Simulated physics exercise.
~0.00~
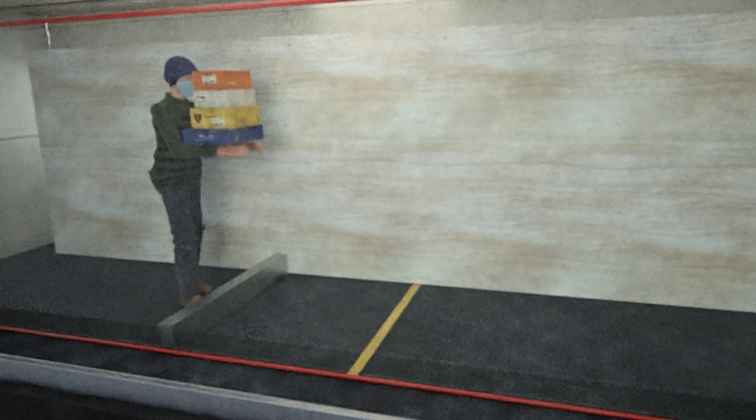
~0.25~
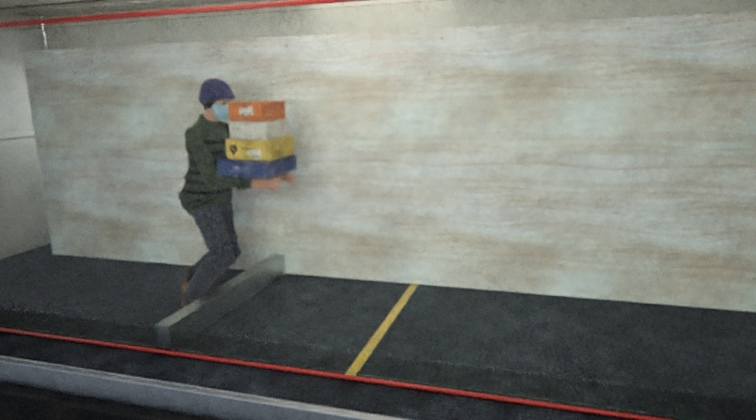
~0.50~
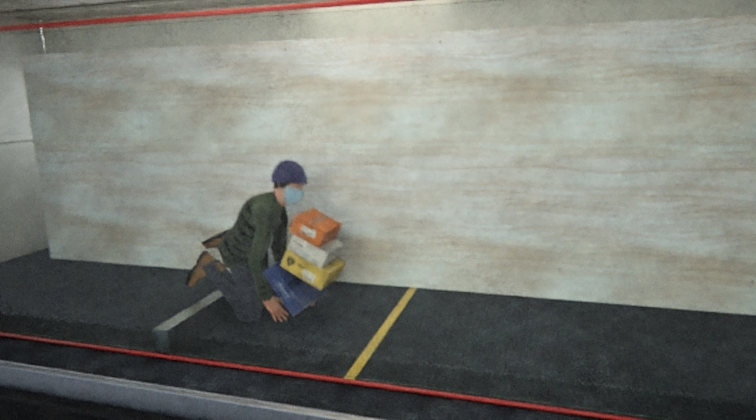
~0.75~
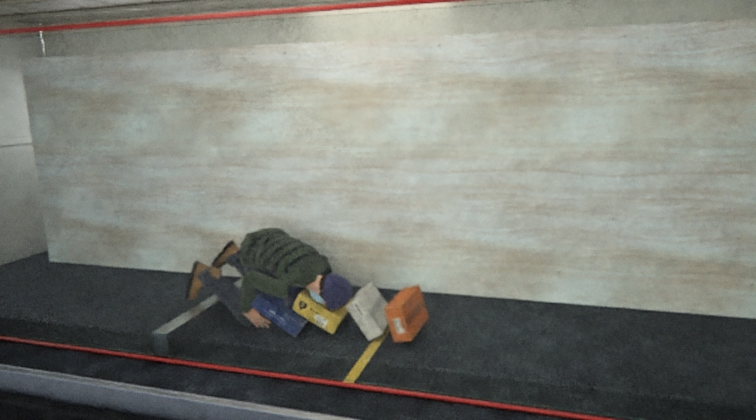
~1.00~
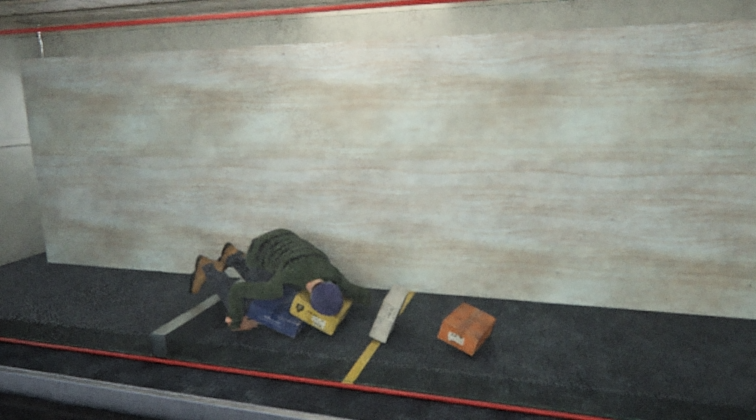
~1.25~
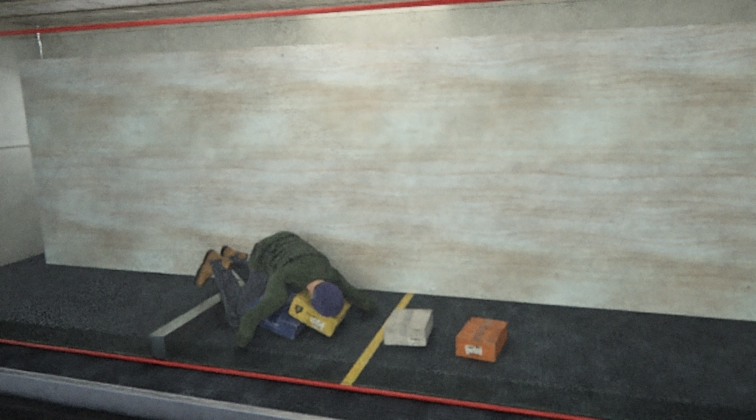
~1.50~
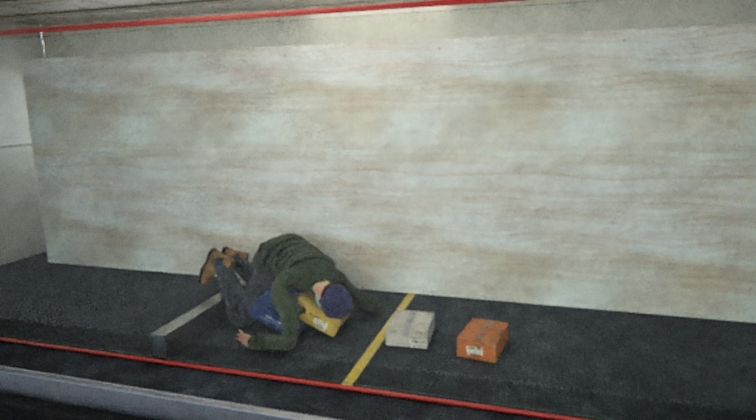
Grey-floored bay, a masked courier pitching forward over a low rail and collapsing short of a yellow line, two parcels tumbling past it.
